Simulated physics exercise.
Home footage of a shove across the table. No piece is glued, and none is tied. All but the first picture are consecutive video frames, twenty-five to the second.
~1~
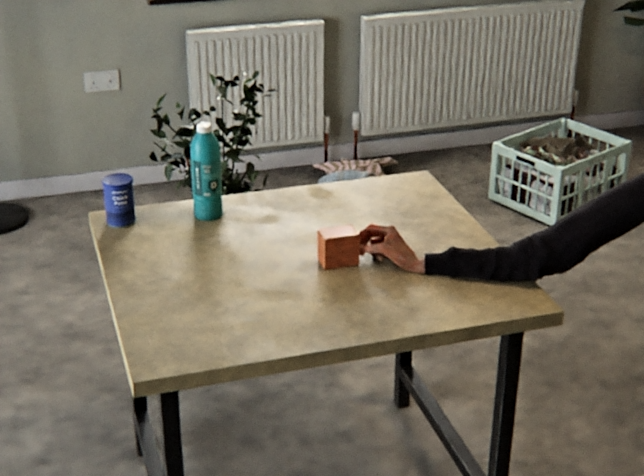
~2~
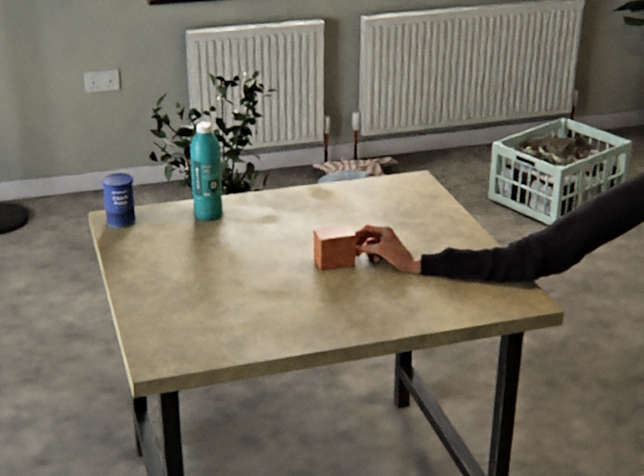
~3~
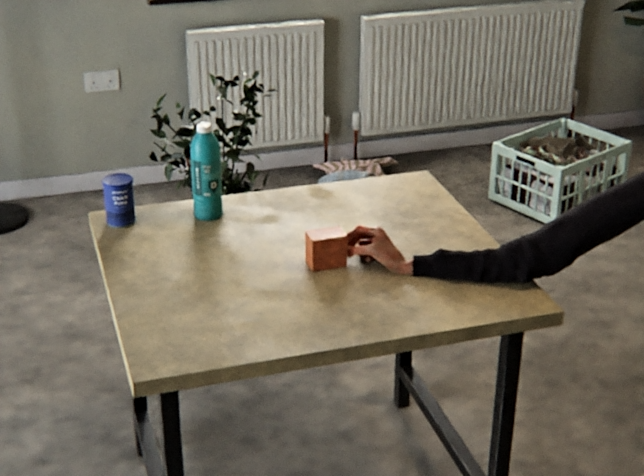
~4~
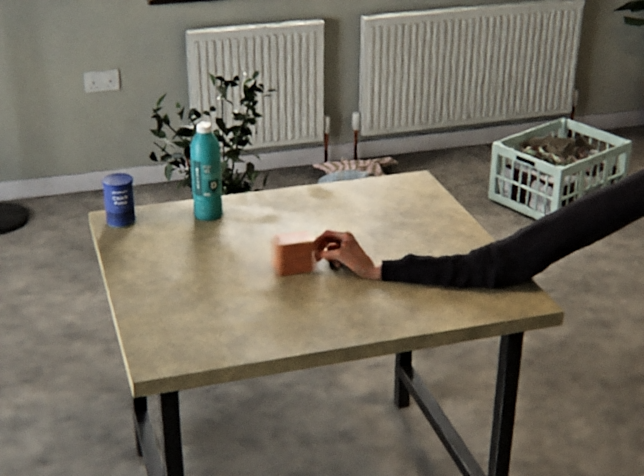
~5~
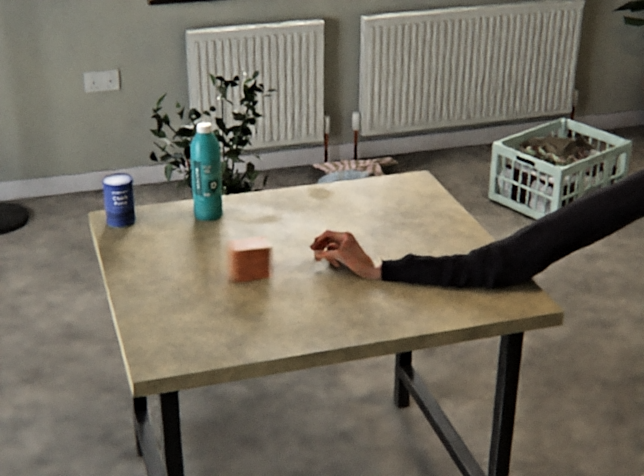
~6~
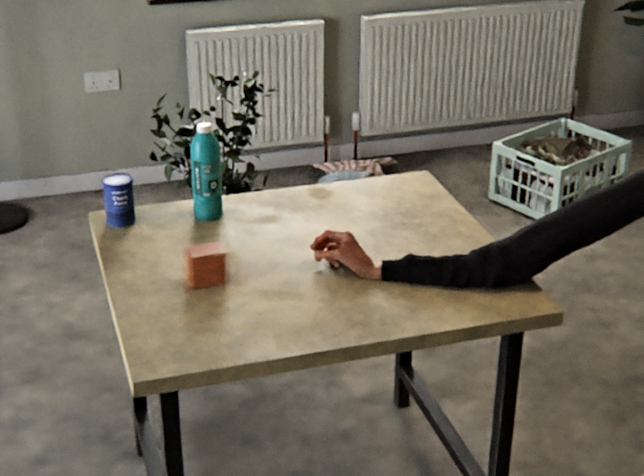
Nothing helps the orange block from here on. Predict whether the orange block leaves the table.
Most likely it is no longer on the table.
Then, 0.10 s past the last view, orange block now off the table.
Then, 0.30 s past the last view, things are still on the move.
Then, 0.50 s past the last view, as before.
Finally, off the table, orange block.
